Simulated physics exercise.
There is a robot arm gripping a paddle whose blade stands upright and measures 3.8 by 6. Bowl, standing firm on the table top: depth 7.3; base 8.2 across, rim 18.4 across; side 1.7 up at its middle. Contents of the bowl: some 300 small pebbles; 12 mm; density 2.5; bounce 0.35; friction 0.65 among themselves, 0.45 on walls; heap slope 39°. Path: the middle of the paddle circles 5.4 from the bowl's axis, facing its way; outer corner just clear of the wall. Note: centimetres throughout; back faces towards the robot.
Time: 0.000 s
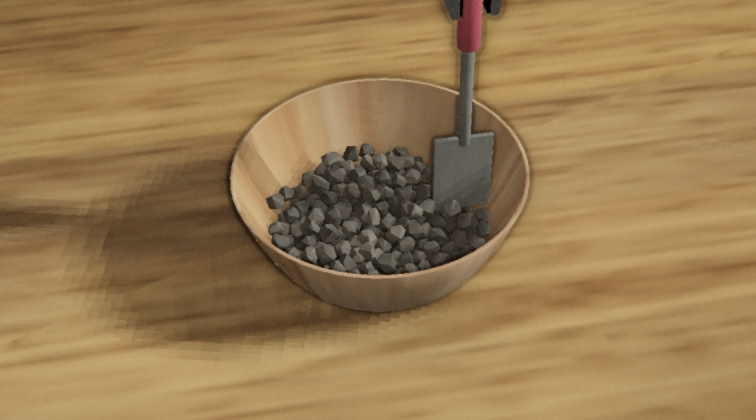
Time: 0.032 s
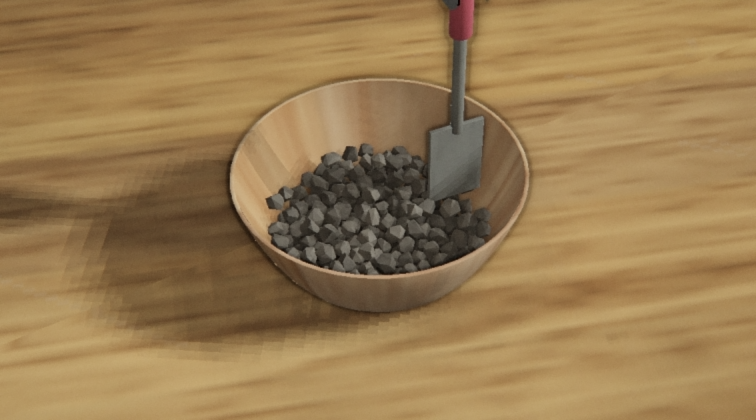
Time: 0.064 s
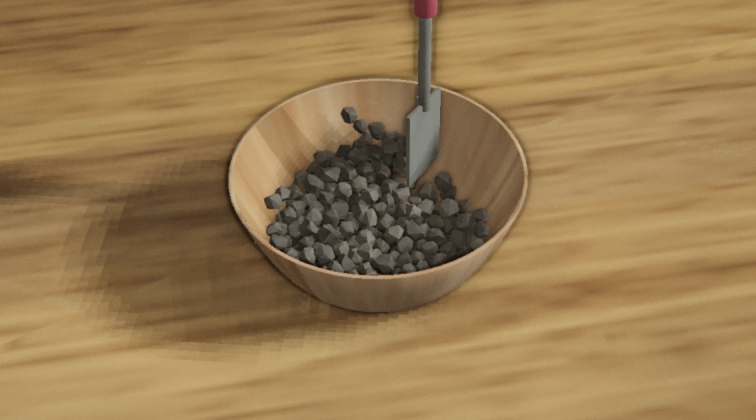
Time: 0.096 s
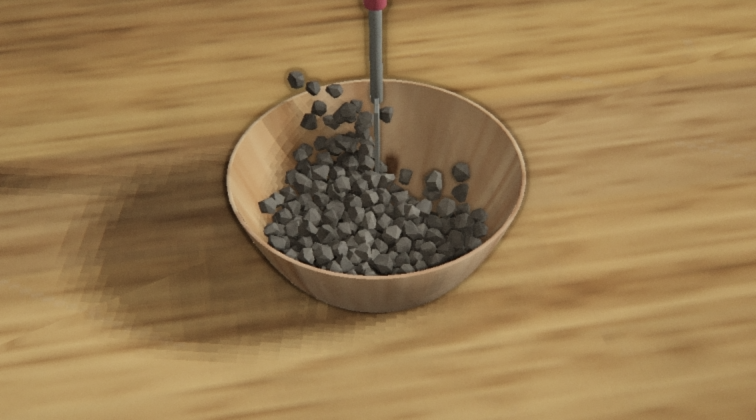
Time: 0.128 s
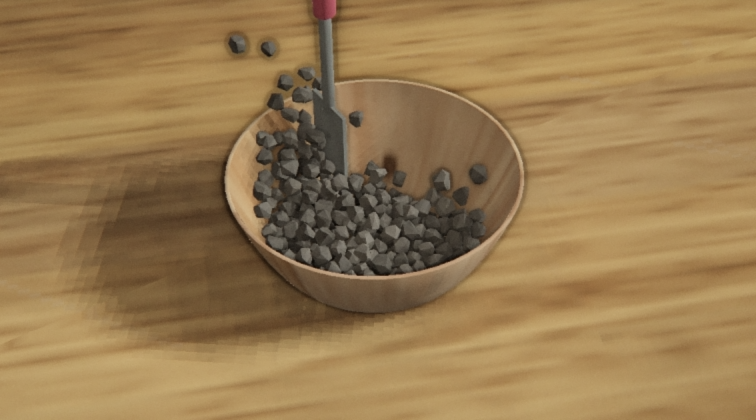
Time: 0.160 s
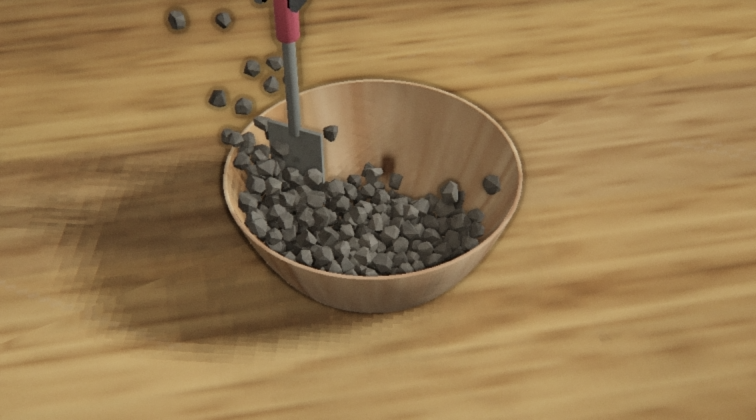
On a wooden table top, a gripped paddle sweeping leftward through a bowl of grey pebbles, flinging several up over the rim.
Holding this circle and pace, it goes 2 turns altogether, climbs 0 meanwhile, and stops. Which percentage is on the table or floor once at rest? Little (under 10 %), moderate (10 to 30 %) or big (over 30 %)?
Big.
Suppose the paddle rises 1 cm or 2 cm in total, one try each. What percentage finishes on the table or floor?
Some 30 and 15 per cent.
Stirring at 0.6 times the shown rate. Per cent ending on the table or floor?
That gives about 25 percent.
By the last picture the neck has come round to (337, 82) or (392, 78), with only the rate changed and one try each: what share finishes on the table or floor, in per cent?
Near 30 per cent for the first, near 10 per cent for the second.
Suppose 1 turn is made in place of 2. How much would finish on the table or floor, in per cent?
Close to 25 in a hundred.
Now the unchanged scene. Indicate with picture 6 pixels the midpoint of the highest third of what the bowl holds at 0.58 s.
Around (353, 269).
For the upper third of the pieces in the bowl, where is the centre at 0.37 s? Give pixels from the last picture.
Near (443, 161).
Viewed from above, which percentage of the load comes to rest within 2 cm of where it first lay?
Around 10 in a hundred, roughly.
After 0.37 s, 7° round, highest piece 11 above the table; 239 in the bowl, 26 on the table or floor, 32 in flight or on the tool.
After 0.58 s, 228° round, highest piece 11 above the table; 208 in the bowl, 76 on the table or floor, 13 in flight or on the tool.
After 0.89 s, 0° round, highest piece 7 above the table; 181 in the bowl, 116 on the table or floor.
After 1.59 s, 0° round, highest piece 6 above the table; 181 in the bowl, 116 on the table or floor.
In the end, 181 in the bowl, 116 on the table or floor. That is 39 % on the table or floor.
